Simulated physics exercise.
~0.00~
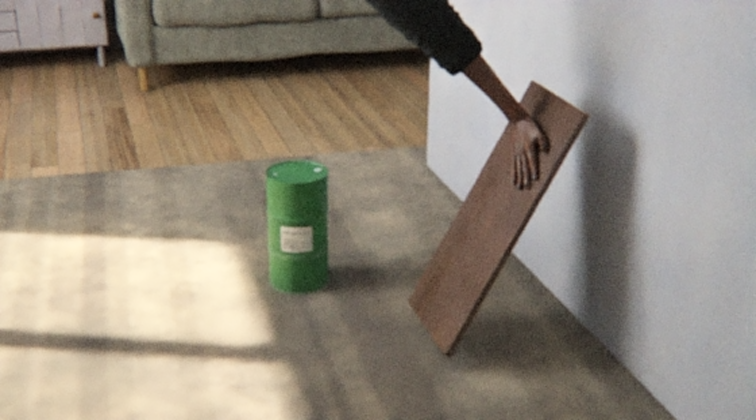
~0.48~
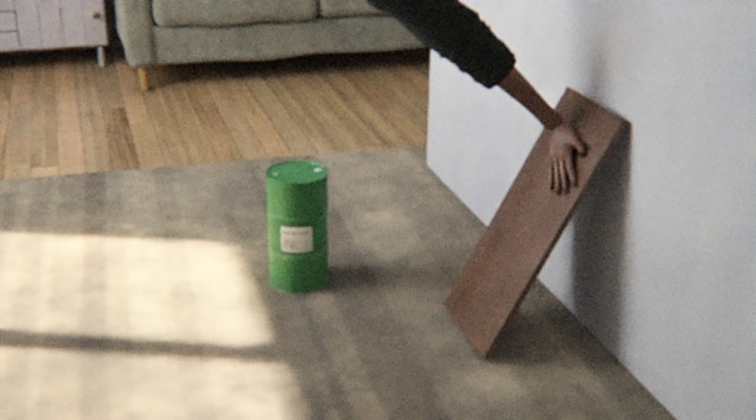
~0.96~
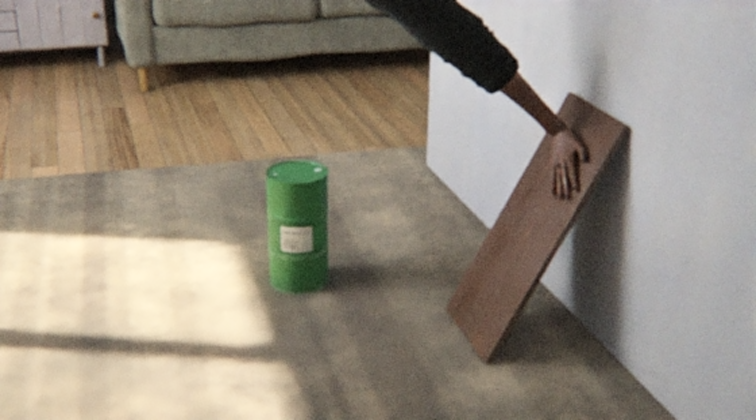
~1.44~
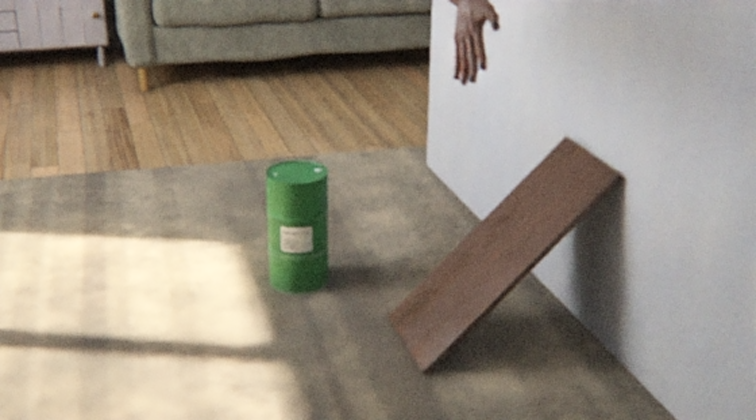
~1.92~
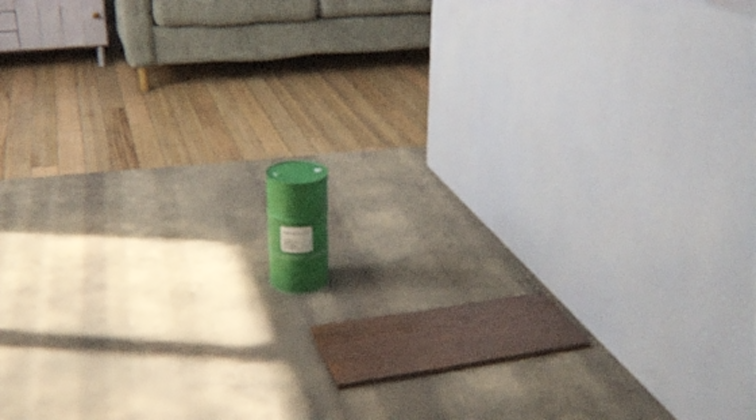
A hand at the end of a dark-sleeved arm holds a brown board at a slant beside a pale wall, seen from slightly above in a room with a sofa and wooden flooring behind. A green canister with a white label stands on the grey floor to the left, near a patch of sunlight. The hand moves the board right until it leans on the wall, then lets go and draws back. The board's foot slides left as its top sinks down the wall. It ends lying flat on the floor, while the canister still stands in its place.
